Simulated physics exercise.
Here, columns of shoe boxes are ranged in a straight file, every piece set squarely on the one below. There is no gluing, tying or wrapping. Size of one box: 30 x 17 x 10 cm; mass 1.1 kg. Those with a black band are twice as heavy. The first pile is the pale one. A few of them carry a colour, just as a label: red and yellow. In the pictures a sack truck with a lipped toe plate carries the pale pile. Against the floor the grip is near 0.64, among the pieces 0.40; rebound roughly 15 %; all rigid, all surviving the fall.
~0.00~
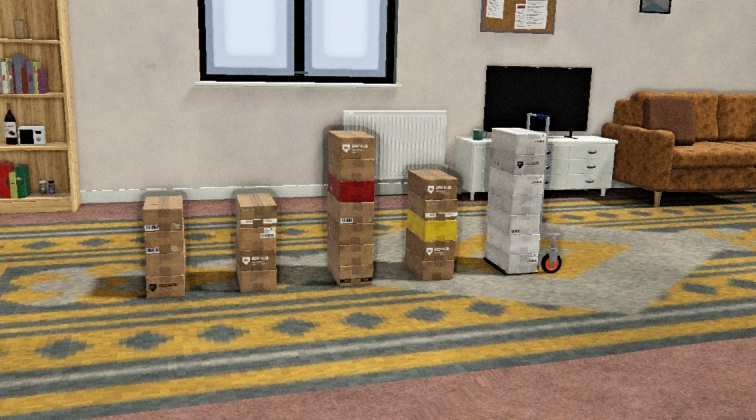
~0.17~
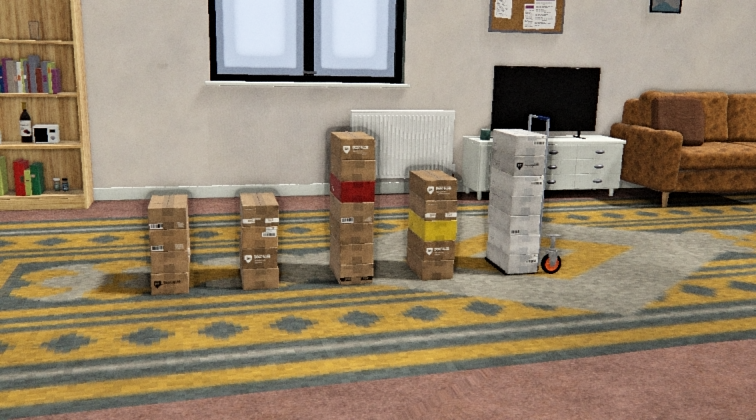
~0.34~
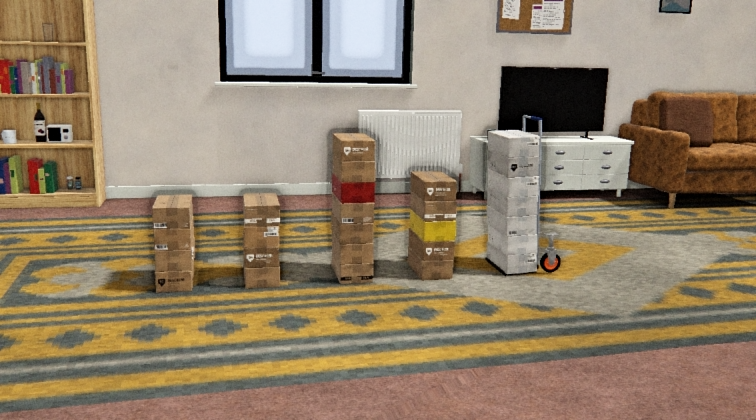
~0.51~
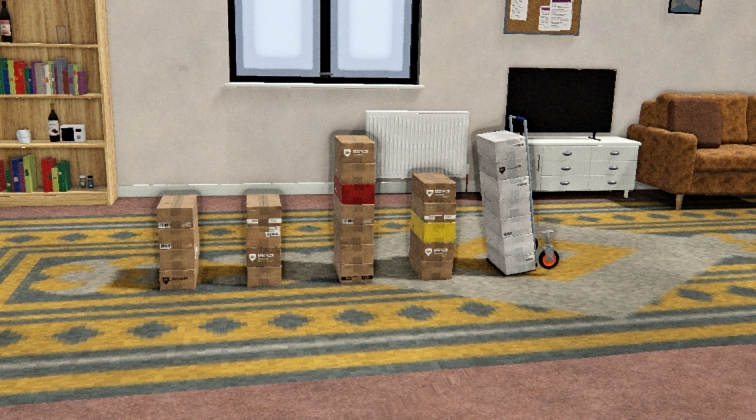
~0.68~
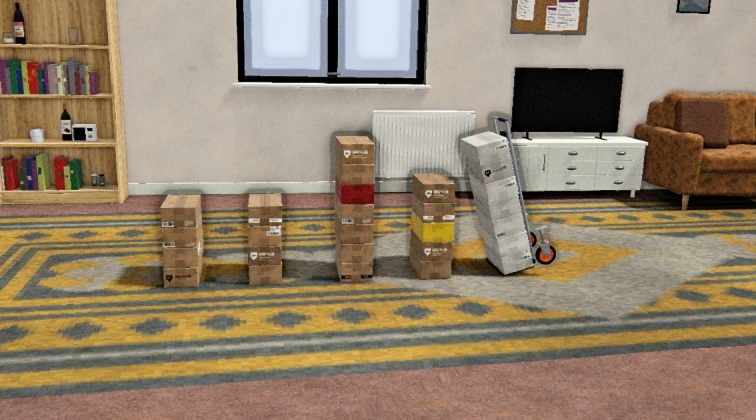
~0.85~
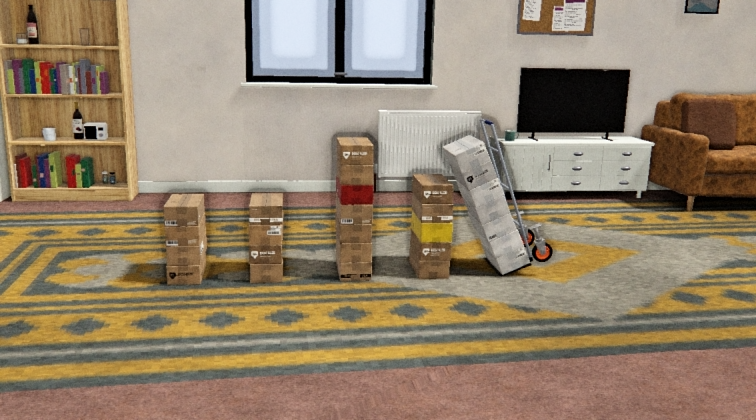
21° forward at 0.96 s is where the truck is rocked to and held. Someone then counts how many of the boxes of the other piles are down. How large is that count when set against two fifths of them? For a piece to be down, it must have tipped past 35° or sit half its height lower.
The count ends up above two fifths.
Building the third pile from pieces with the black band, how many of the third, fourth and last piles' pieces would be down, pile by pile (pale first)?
Third 0, fourth 0, last 0.
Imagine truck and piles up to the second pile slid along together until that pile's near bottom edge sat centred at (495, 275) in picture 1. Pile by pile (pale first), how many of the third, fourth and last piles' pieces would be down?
Down per pile: Third 0; fourth 0; last 0.
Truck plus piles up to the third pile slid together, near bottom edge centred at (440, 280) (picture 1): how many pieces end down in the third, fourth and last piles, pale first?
Pile by pile that makes third 7, fourth 3, last 0.
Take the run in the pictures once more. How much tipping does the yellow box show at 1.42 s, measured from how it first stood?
Around 20° from its start.
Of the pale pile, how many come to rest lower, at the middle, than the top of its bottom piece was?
Count: 3.
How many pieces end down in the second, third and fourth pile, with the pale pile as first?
Pieces by pile: Second 5, third 7, fourth 1.
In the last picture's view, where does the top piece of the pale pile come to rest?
Somewhere about (315, 226).
By 1.42 s, 7 of the pale pile down; none of the 20 other boxes down, 5 disturbed; yellow box tilted 22°.
By 2.14 s, 7 of the pale pile down; 12 of the 20 other boxes down; yellow box tilted 42°, 11 cm lower; red box tilted 37°, 7 cm lower.
When it is over (3.2 s), 7 of the pale pile down; 14 of the 20 other boxes down; yellow box tilted 42°, 11 cm lower; red box tilted 7°, 17 cm lower. That is 70 per cent. In pixels of the last frame, middles, yellow box near (375, 246), red box near (255, 222).
